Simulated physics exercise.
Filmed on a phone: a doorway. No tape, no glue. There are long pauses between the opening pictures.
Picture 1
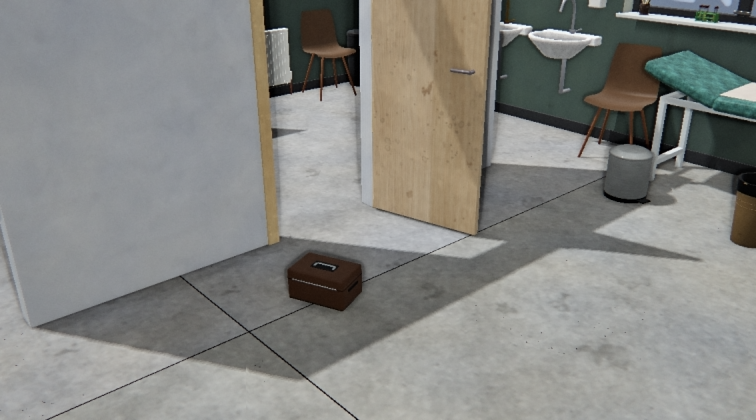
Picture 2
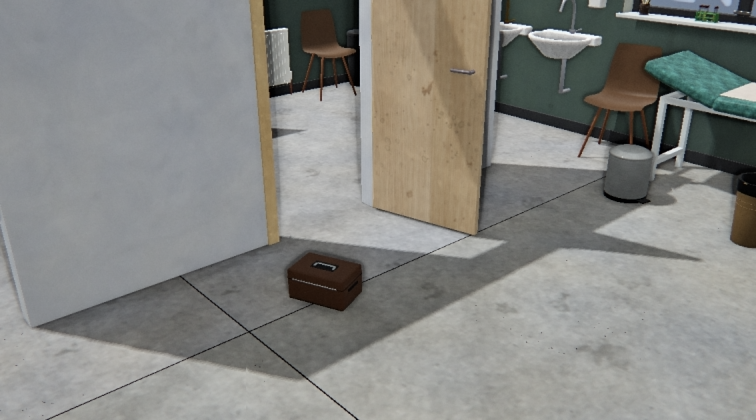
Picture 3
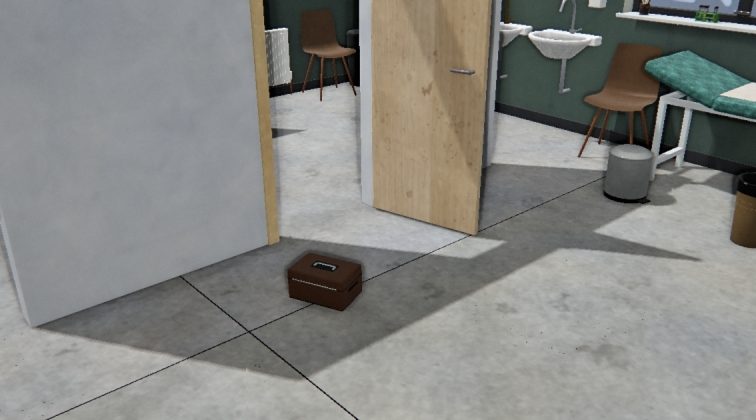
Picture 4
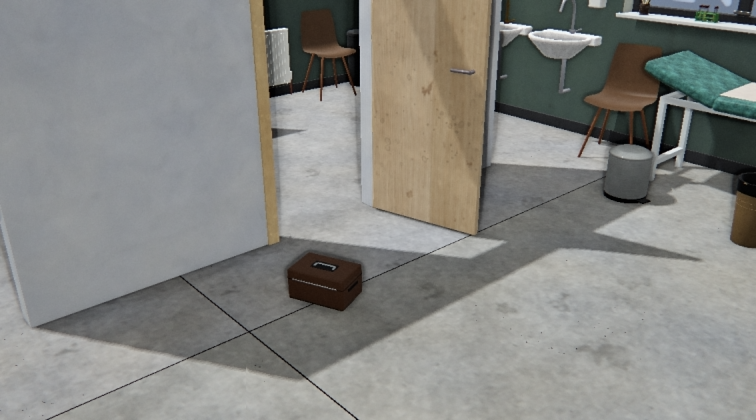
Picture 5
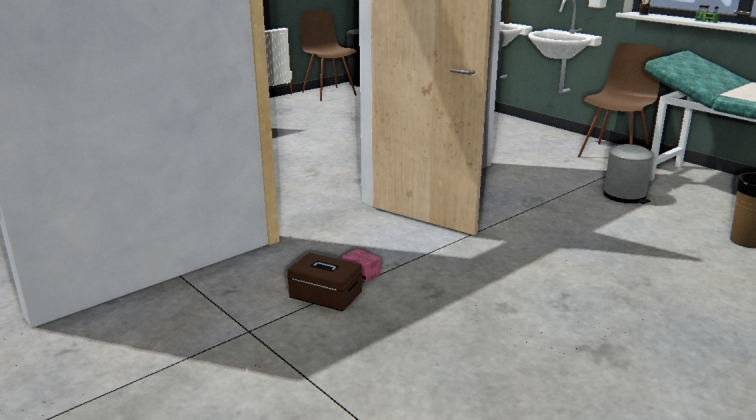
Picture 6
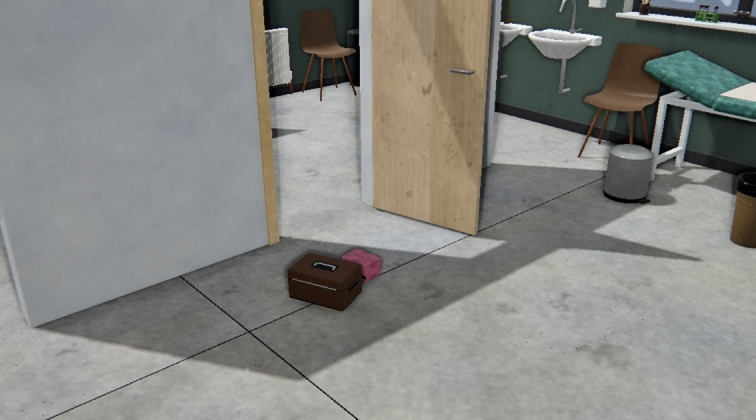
At the start, a wooden door stands wide open and a brown toolbox sits on the grey concrete floor in front of the doorway. For a while nothing moves. Then a pink box appears just behind the toolbox, to its right, while the door and toolbox stay still.
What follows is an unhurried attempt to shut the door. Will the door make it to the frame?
In the end the door reaches the frame.
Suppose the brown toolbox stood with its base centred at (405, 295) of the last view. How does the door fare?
Then it reaches the frame.
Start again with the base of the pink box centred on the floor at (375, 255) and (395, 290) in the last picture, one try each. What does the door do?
In the first case it jams; in the second case it shuts.
Then, 0.80 s after the last picture, door at 88°.
Then, 1.50 s after the last picture, door at 63°.
Then, 2.20 s after the last picture, door at 35°.
Then, 2.80 s after the last picture, door at 12°.
At rest, door at 0°; both in place. Seen from the same camera at the end, pink box near (362, 265).
